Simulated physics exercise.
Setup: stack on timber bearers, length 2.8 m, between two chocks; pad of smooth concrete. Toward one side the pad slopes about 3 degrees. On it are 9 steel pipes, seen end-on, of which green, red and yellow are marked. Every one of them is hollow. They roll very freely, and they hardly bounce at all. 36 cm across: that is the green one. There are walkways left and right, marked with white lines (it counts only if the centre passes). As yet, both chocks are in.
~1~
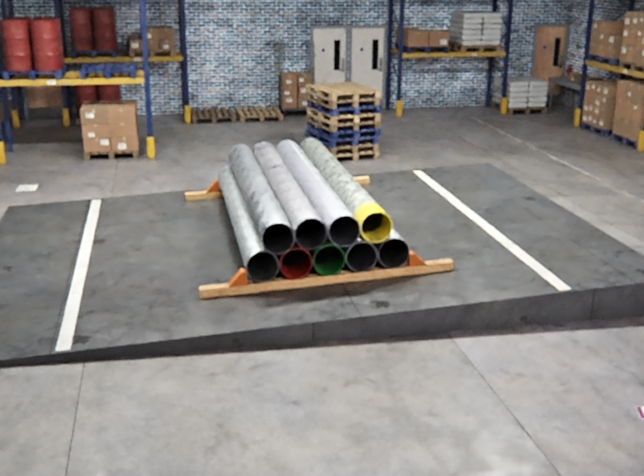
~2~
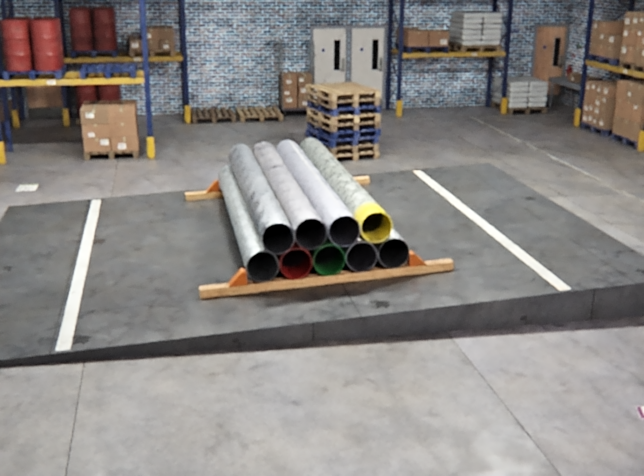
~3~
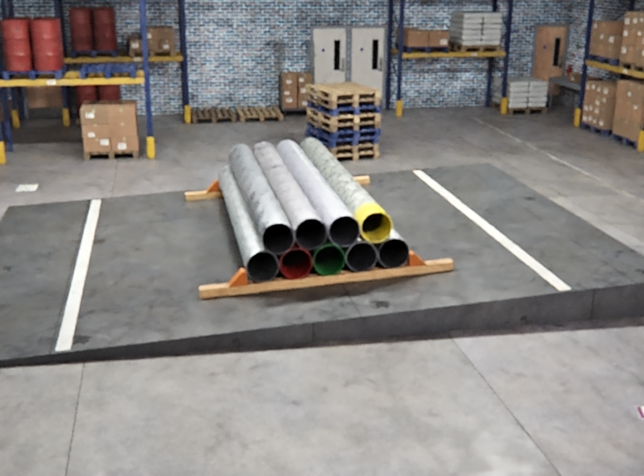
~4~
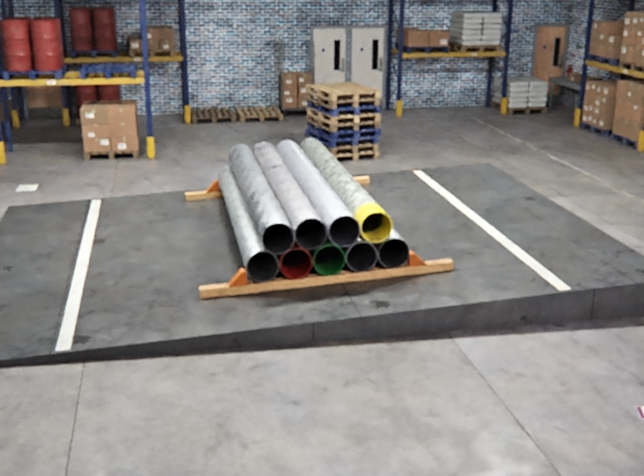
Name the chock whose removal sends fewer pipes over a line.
Right.
With the left chock gone, after 3.0 s, green is on the bearers, 60 cm from the bearers' left end, rolling left; red is on the bearers, 25 cm from the bearers' left end, rolling left; yellow is up on others, 115 cm from the bearers' left end, rolling left; 0 of 9 have crossed.
With the left chock gone, finally, green is past the left line; red is past the left line; yellow is past the left line; 9 of 9 have crossed.
With the right chock gone, after 0.7 s, green is on the bearers, 140 cm from the bearers' left end; red is on the bearers, 105 cm from the bearers' left end; yellow is up on others, 90 cm from the bearers' right end; 0 of 9 have crossed.
With the right chock gone, finally, green is on the bearers, 140 cm from the bearers' left end; red is on the bearers, 105 cm from the bearers' left end; yellow is up on others, 90 cm from the bearers' right end; 0 of 9 have crossed.
